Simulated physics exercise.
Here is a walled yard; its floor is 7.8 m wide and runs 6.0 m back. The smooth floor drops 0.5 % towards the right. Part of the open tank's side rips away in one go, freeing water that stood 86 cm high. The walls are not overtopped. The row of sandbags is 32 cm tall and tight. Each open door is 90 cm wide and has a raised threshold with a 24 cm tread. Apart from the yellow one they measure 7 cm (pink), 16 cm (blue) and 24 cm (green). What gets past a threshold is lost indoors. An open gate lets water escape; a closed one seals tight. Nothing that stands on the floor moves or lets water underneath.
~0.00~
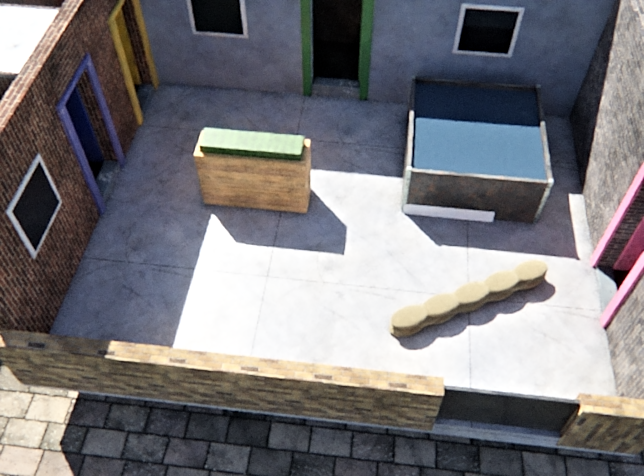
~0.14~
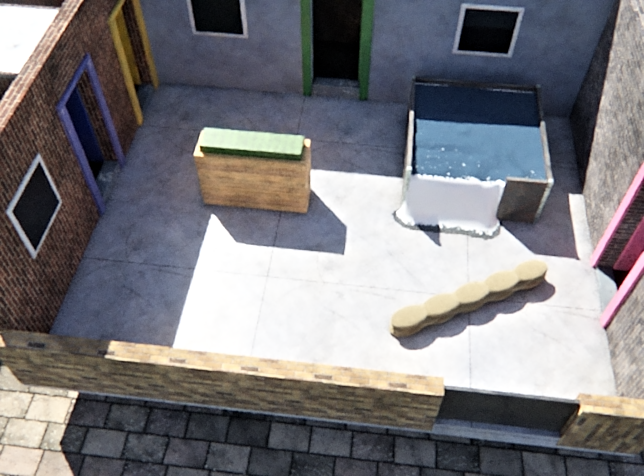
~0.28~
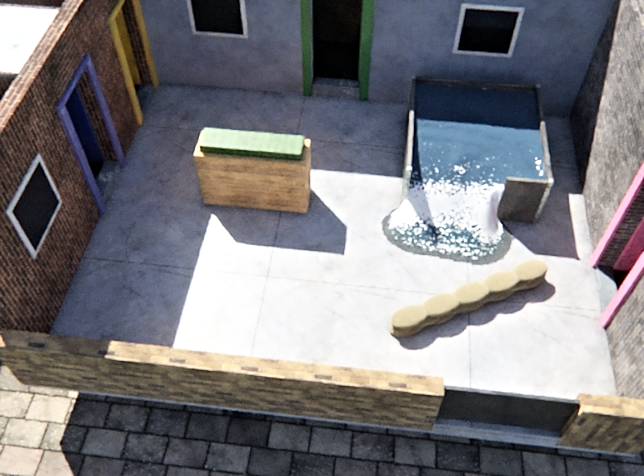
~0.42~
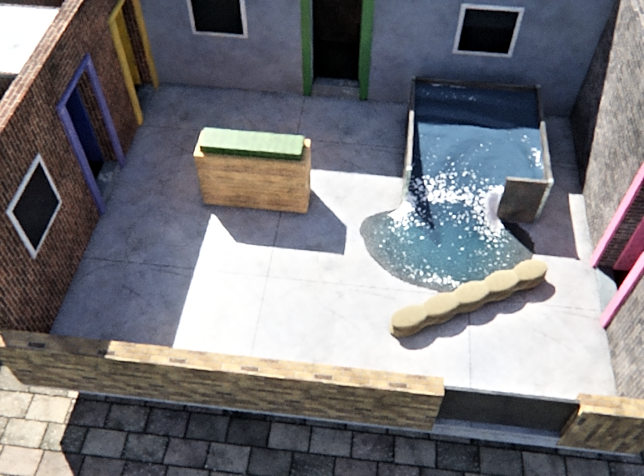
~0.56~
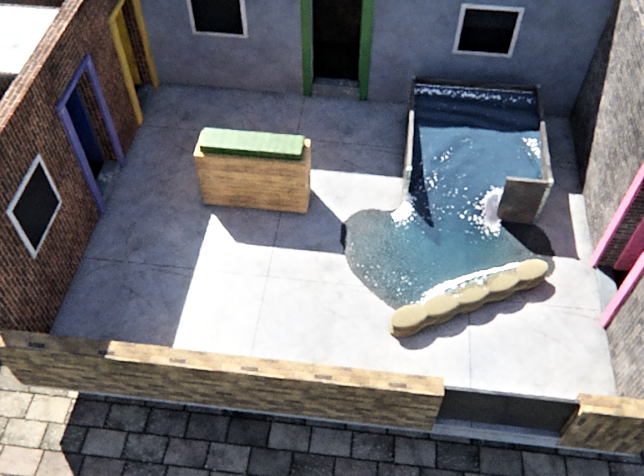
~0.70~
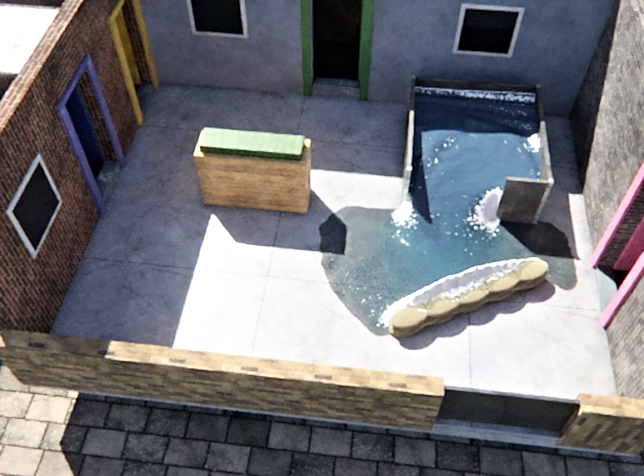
In this clip, water stands in an open tank in a walled yard until part of its front side gives way; the water pours out, spreads across the pale floor, and foams against a low, lumpy tan barrier.
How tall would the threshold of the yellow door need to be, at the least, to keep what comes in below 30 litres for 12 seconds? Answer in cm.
Some 14 cm above the ground.
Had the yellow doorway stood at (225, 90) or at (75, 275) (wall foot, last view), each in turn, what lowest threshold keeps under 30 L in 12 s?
About 14.0 and 23 cm.
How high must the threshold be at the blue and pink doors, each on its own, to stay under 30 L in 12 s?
About 7.0 cm at blue and 7.5 cm at pink.
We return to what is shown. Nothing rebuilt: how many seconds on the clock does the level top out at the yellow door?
Near 8.0 s.
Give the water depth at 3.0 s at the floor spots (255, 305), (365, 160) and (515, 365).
About 8, 0 and 2 cm.
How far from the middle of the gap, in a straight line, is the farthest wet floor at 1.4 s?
Roughly 4.4 m.
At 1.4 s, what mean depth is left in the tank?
About 52 cm.
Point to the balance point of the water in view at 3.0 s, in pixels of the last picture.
Near (385, 250).
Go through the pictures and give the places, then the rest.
The first picture shows still water, 86 cm deep, in the open tank at (476, 130); the yellow door at (136, 60) is dry.
In the second picture, water pours out at (452, 198) and has run 0.4 m, to (419, 227); about 11 cm deep outside, 86 cm at the back.
In the third picture, water pours out at (452, 201) and has run 0.9 m, to (461, 258); about 14 cm deep outside, 86 cm at the back.
In the fourth picture, the gap is at (451, 202), the front 1.5 m out at (445, 289); the back of the open tank holds 85 cm.
In the fifth picture, the front is at (412, 313), 2.0 m from the gap at (451, 203); 4.2 m2 of floor is wet, 78 cm left at the back.
In the sixth picture, the front is at (377, 327), 2.3 m from the gap at (451, 203); 5.4 m2 of floor is wet, 72 cm left at the back; 4.5 m in a straight line remain to the yellow door at (136, 60).
After 1.4 s water covers 30 % of the floor, deepest (53 cm) near (462, 294); it has not reached the yellow door.
After 3.0 s water covers 55 % of the floor, deepest (49 cm) near (61, 338); it has not reached the yellow door.
After 12.0 s water covers 95 % of the floor, deepest (16 cm) near (569, 131); 8 cm at the yellow door, 62 litres in over its 11 cm threshold.
At the yellow door as built, the water arrived by 4.0 s and peaked near 18 cm at 8.2 s.
Run again over the same 12 s with other heights there, 44 litres in over 12.5 cm, 11 litres over 17 cm. The limit of 30 litres is kept from about 14 cm up.
